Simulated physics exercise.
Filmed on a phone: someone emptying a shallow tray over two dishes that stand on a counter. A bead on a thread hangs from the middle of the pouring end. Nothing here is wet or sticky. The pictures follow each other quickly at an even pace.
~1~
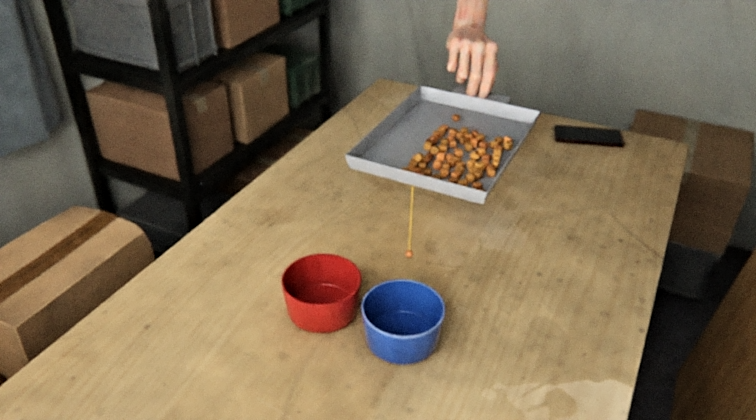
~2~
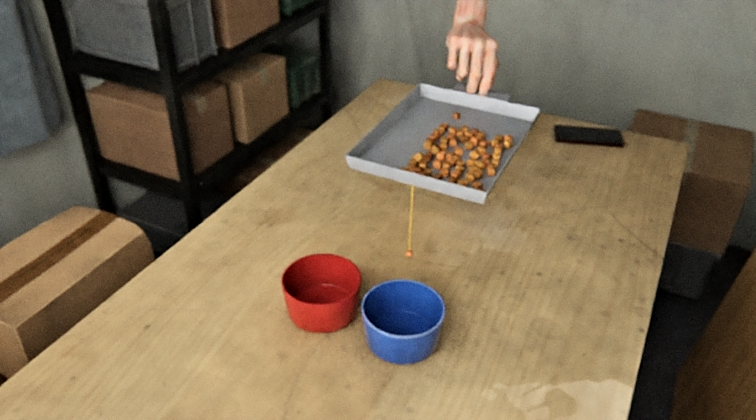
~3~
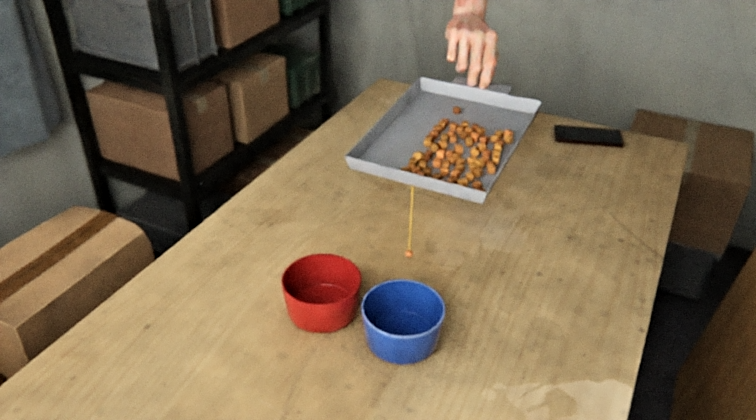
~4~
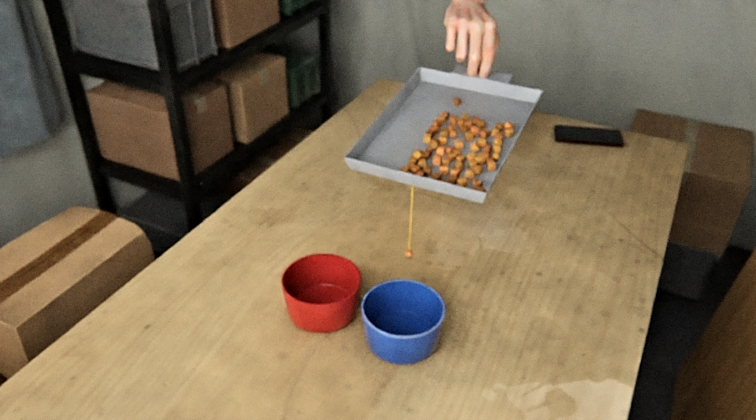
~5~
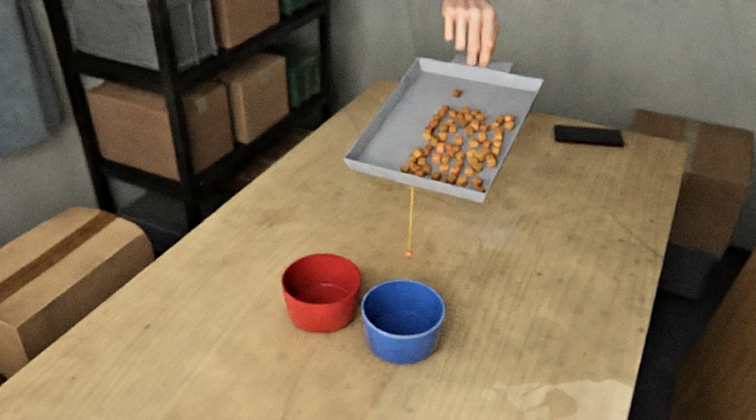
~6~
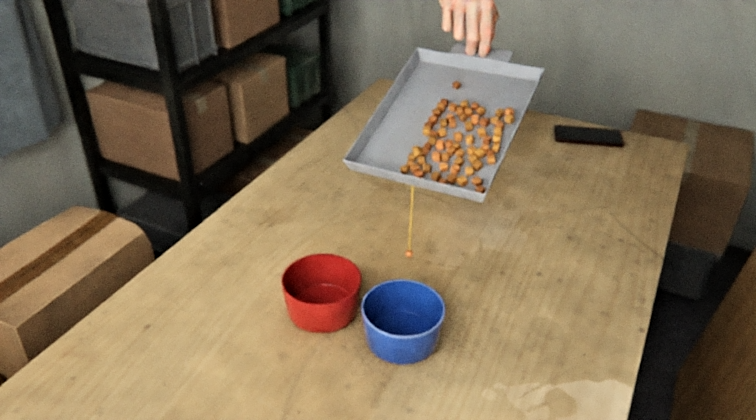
A shallow grey tray of small brown lumps, held at its far edge by a hand, gradually tilted toward the red and blue dishes on the table, while the lumps barely shifted.
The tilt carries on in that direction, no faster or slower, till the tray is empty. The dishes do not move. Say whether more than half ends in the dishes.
Together they catch more than half.
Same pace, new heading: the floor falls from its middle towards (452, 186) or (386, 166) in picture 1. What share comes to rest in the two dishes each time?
The first gives 20 %, the second 30 %.
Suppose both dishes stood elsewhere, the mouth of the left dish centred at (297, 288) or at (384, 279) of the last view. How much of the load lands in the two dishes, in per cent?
First some 30, then 60 per cent.
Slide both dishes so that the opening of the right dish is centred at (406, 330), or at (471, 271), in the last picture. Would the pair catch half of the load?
One: The smaller part. Two: The smaller part.
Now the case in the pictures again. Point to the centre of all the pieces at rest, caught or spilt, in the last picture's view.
Roughly at (386, 331).
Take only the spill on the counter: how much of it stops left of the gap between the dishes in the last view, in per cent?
Some 30 per cent.
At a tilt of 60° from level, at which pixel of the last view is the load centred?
Near (429, 167).
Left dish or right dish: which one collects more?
The winner is right.
Soon, tray tipped steeply; all on the tray.
A while on, tray tipped right over; nearly all on the tray; a stray few in the right dish; a stray few in the left dish; a stray few in the air.
Towards the end, tray tipped past a quarter turn; about half in the right dish; a small part in the left dish; about a third outside both.
Finally, tray tipped past a quarter turn; about half in the right dish; a small part in the left dish; about a third outside both.
